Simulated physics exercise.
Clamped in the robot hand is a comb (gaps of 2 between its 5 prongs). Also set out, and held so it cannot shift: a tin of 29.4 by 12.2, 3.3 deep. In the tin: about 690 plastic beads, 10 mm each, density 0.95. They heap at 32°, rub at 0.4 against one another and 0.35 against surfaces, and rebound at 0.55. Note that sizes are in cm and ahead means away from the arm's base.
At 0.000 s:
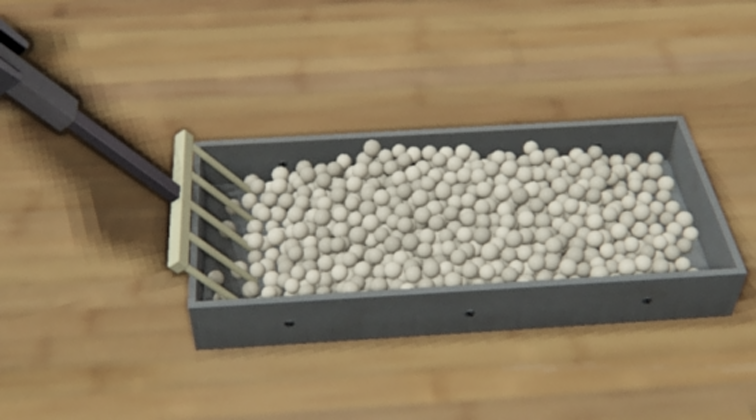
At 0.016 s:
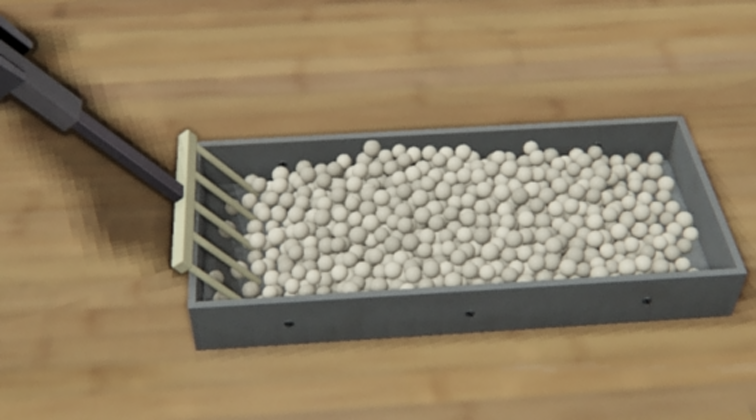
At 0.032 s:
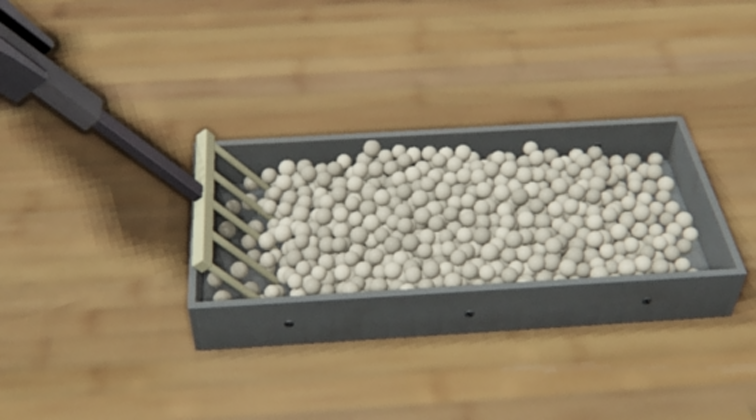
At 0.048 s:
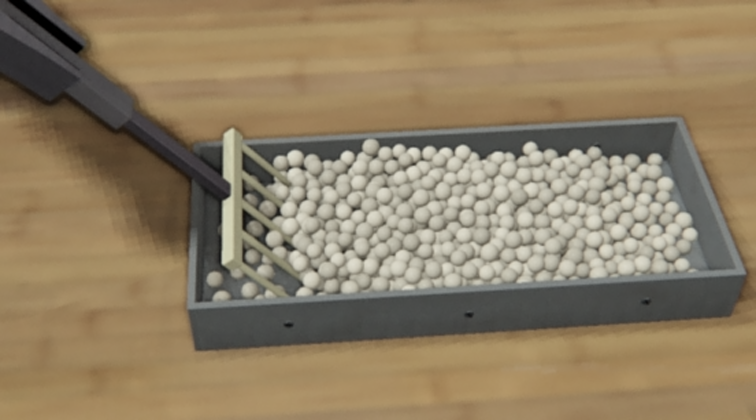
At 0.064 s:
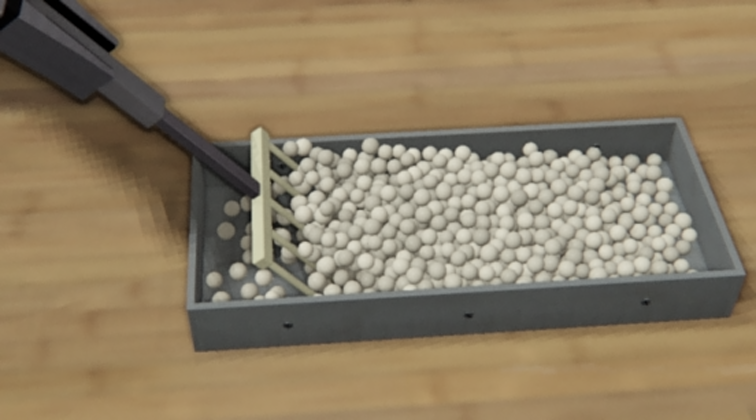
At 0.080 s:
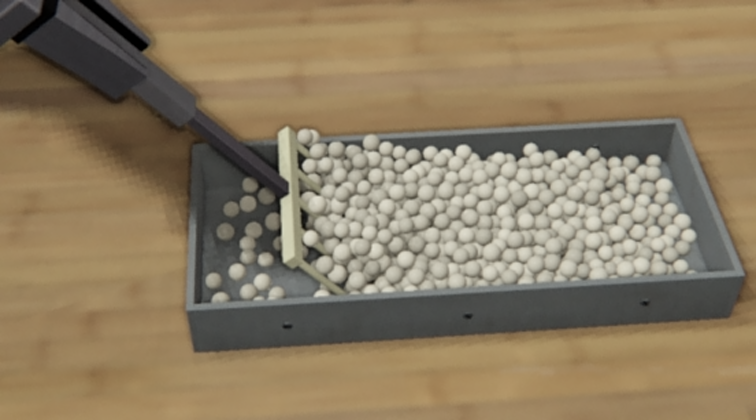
A robot arm pushes a comb rightward through pale beads in a gray tin.
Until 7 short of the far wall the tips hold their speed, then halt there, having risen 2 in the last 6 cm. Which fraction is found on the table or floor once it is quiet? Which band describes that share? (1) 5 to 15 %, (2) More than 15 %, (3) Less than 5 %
Answer: 2.
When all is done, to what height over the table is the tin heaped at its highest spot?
Measured height: Some 4.5 cm.
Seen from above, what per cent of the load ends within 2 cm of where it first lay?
Estimate: 25 per cent.
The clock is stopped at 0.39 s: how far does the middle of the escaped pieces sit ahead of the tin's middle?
Around 22 cm, I'd say.
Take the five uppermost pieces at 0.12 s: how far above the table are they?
About 7 centimetres.
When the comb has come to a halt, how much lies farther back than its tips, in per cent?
Roughly 35 per cent of the load ends behind the tips.
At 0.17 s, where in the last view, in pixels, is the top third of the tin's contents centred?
Somewhere around (498, 188), I think.
After 0.12 s, sloping 52°, highest piece 7 above the table; 689 in the tin, 1 in flight or on the tool.
After 0.17 s, sloping 52°, highest piece 8 above the table; 682 in the tin, 8 in flight or on the tool.
After 0.39 s, sloping 52°, highest piece 6 above the table; 548 in the tin, 136 on the table or floor, 6 in flight or on the tool.
After 1.09 s, sloping 52°, highest piece 4 above the table; 543 in the tin, 147 on the table or floor.
In the end, 543 in the tin, 147 on the table or floor. That is 21 % on the table or floor.
